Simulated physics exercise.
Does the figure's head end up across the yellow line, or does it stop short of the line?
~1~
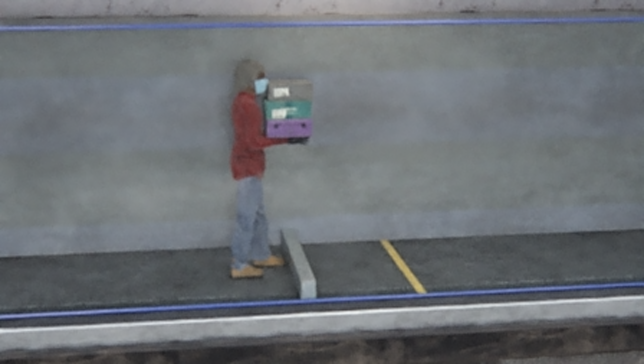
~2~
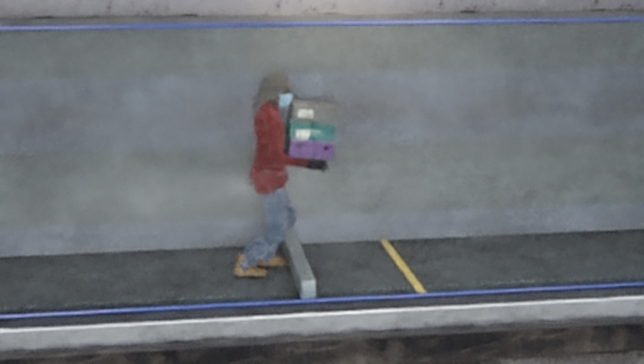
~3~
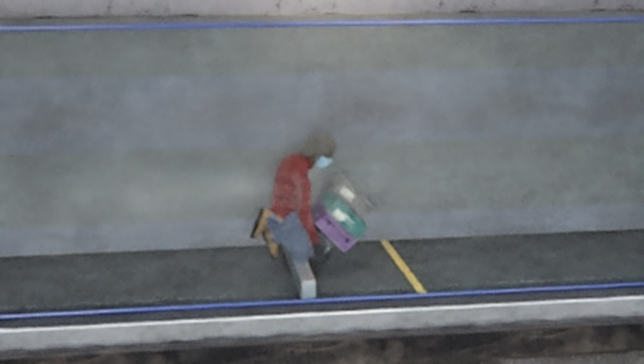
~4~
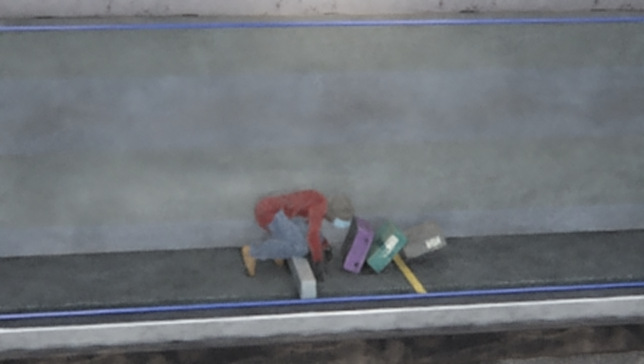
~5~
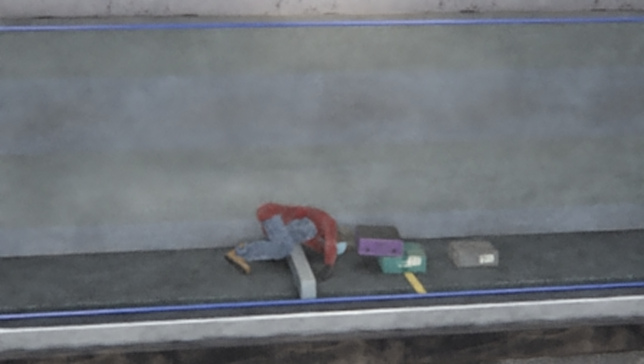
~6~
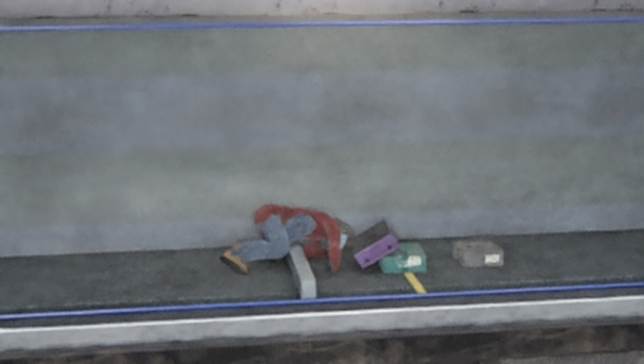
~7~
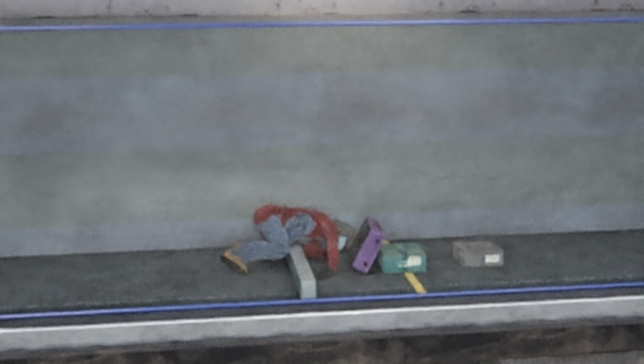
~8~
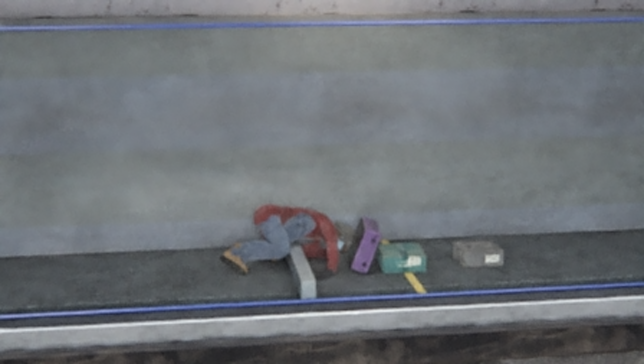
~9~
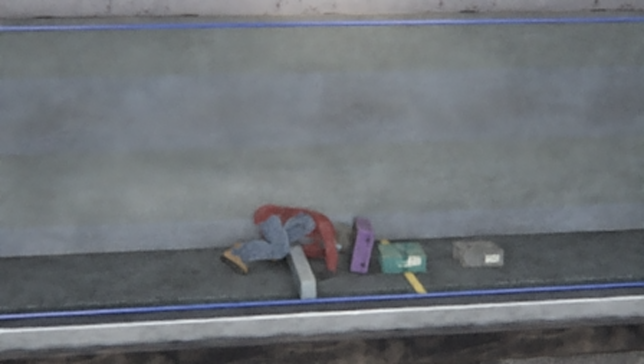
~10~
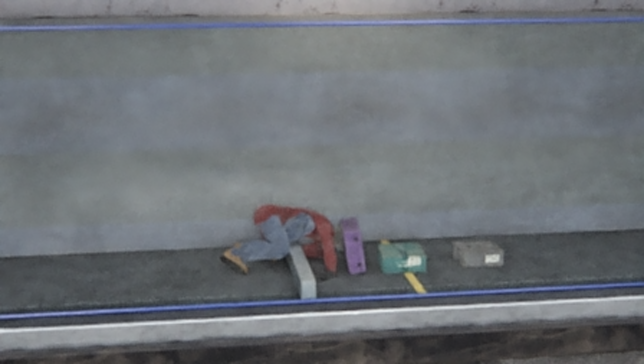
The figure's head stops short of the yellow line, with the upended purple box lying between the head and the line.
